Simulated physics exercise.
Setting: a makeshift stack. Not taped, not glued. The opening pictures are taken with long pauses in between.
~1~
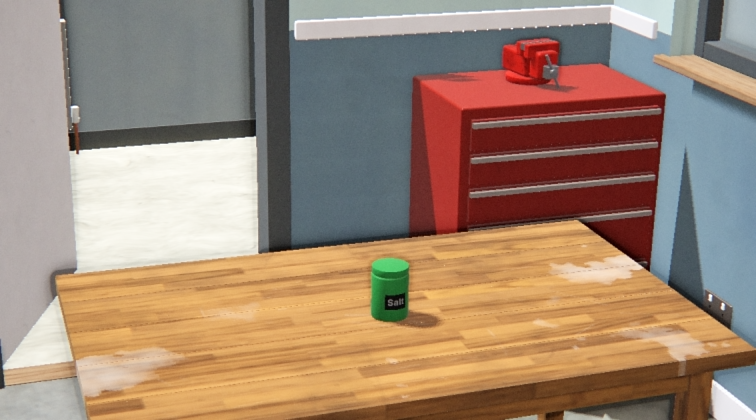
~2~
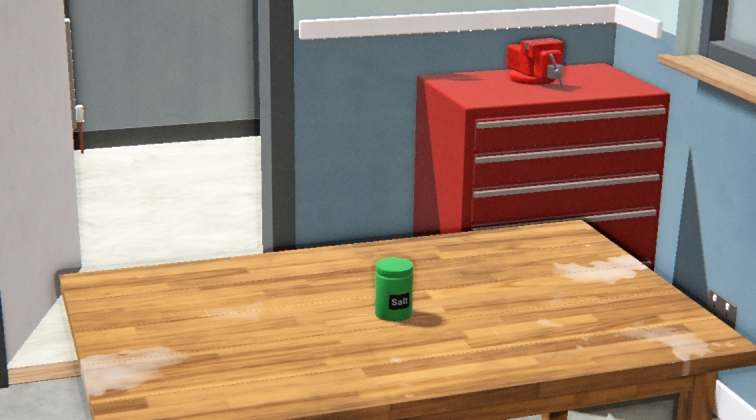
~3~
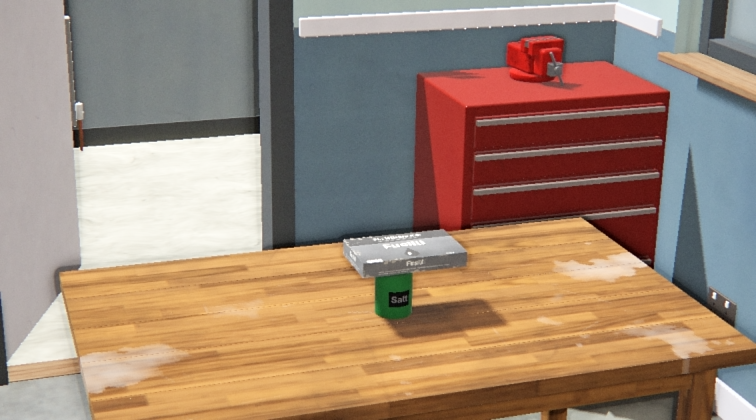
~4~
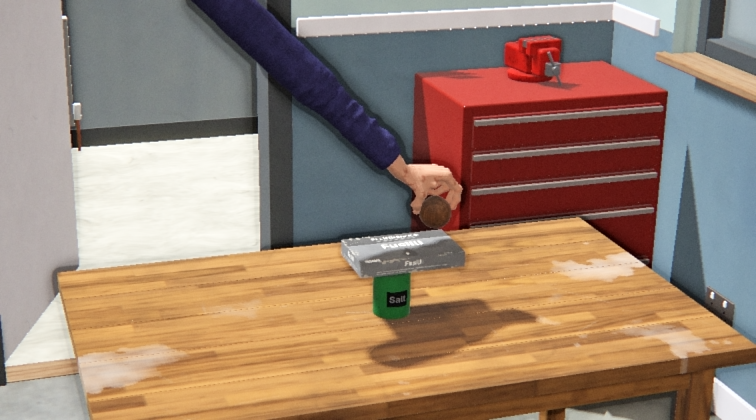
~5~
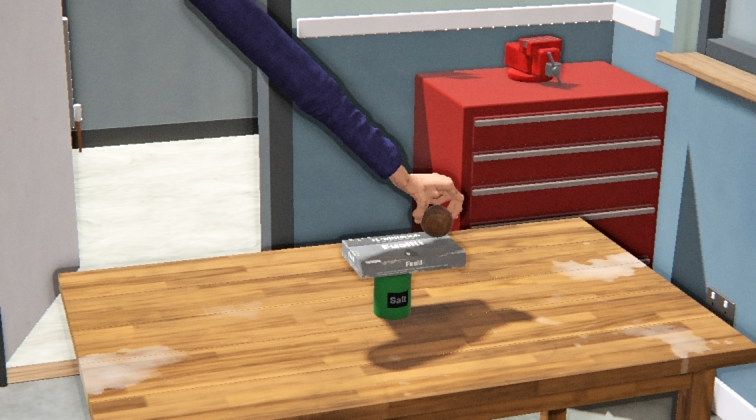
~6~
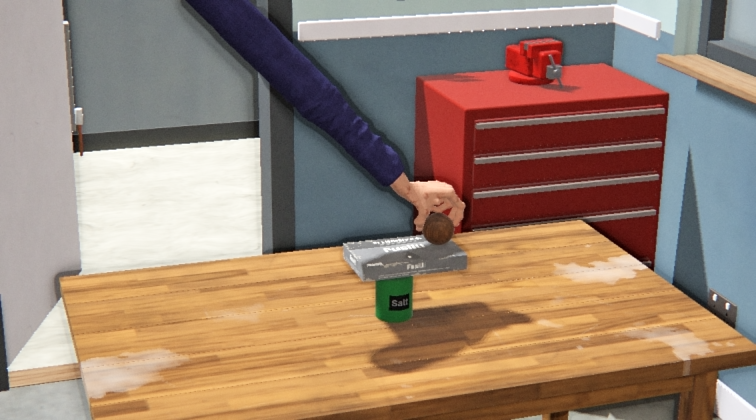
The clip opens on a green salt container standing alone on a wooden table, with a red drawer cabinet behind it. A flat grey packet then appears lying across its lid, and a blue-sleeved arm lowers a round brown onion slightly onto the packet's right side, fingers still holding it.
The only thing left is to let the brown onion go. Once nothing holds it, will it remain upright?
No, it falls.
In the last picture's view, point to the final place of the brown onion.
The object ends up somewhere around (466, 290).
Then, 0.30 s past the last view, brown onion now fallen; grey packet rocked 57° from its first pose.
Then, 0.40 s past the last view, grey packet on its side.
Then, 0.50 s past the last view, as before.
Then, 0.80 s past the last view, grey packet now fallen.
Finally, fallen, grey packet and brown onion; green jar still in place. Final places as the last picture's camera would see them, brown onion near (466, 290). The stack gives way.
